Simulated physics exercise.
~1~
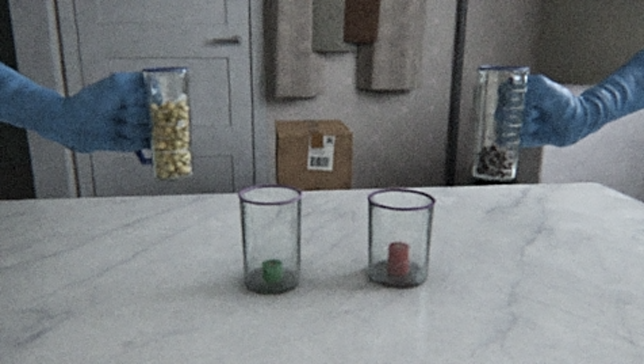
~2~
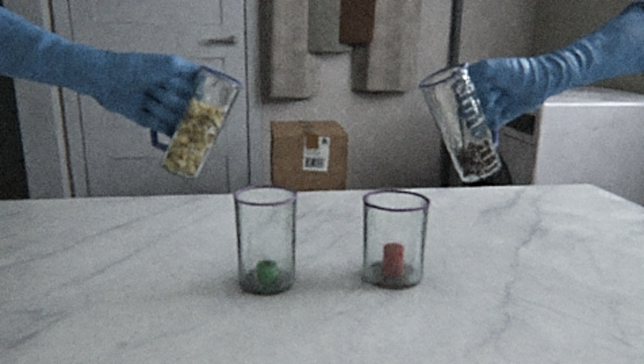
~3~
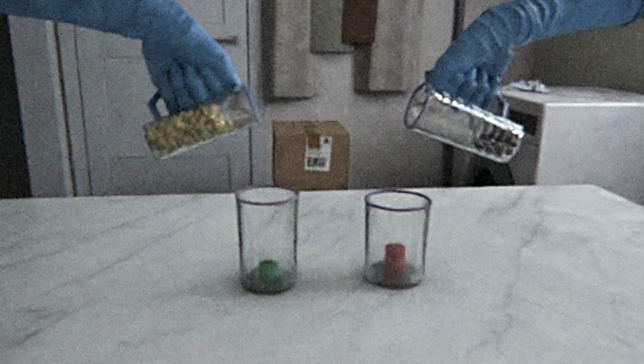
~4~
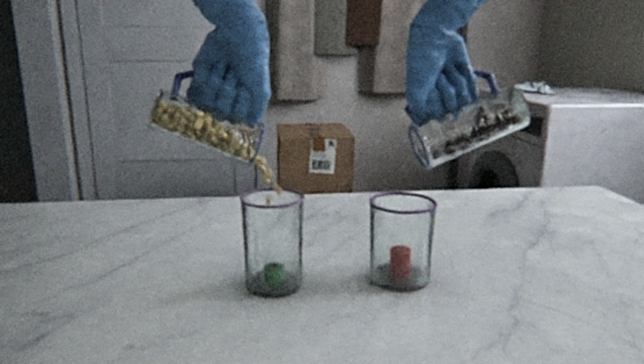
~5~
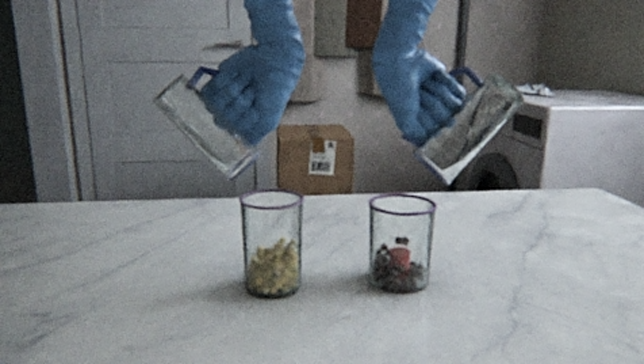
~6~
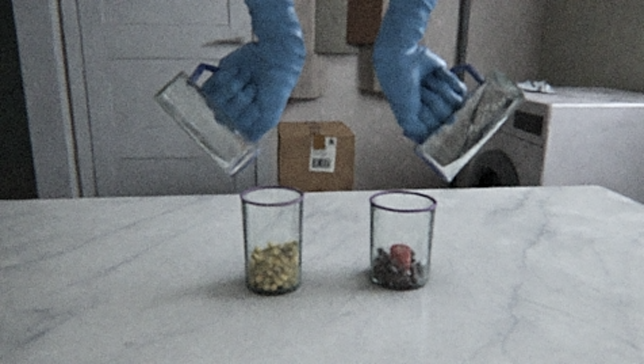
Two blue-gloved hands hold clear handled cups above a pale marble-like table, seen from the front by a slightly swaying camera, with a door, a cardboard box and a white machine behind. The left cup holds yellowish pieces and the right one dark pieces, while two clear glasses below contain a short green object and a taller red one. The hands move inward and tip the cups, and the yellow pieces begin falling first. Both cups are then emptied into the glasses. Finally, yellow pieces cover the green object, while the red one still shows above the dark pieces.
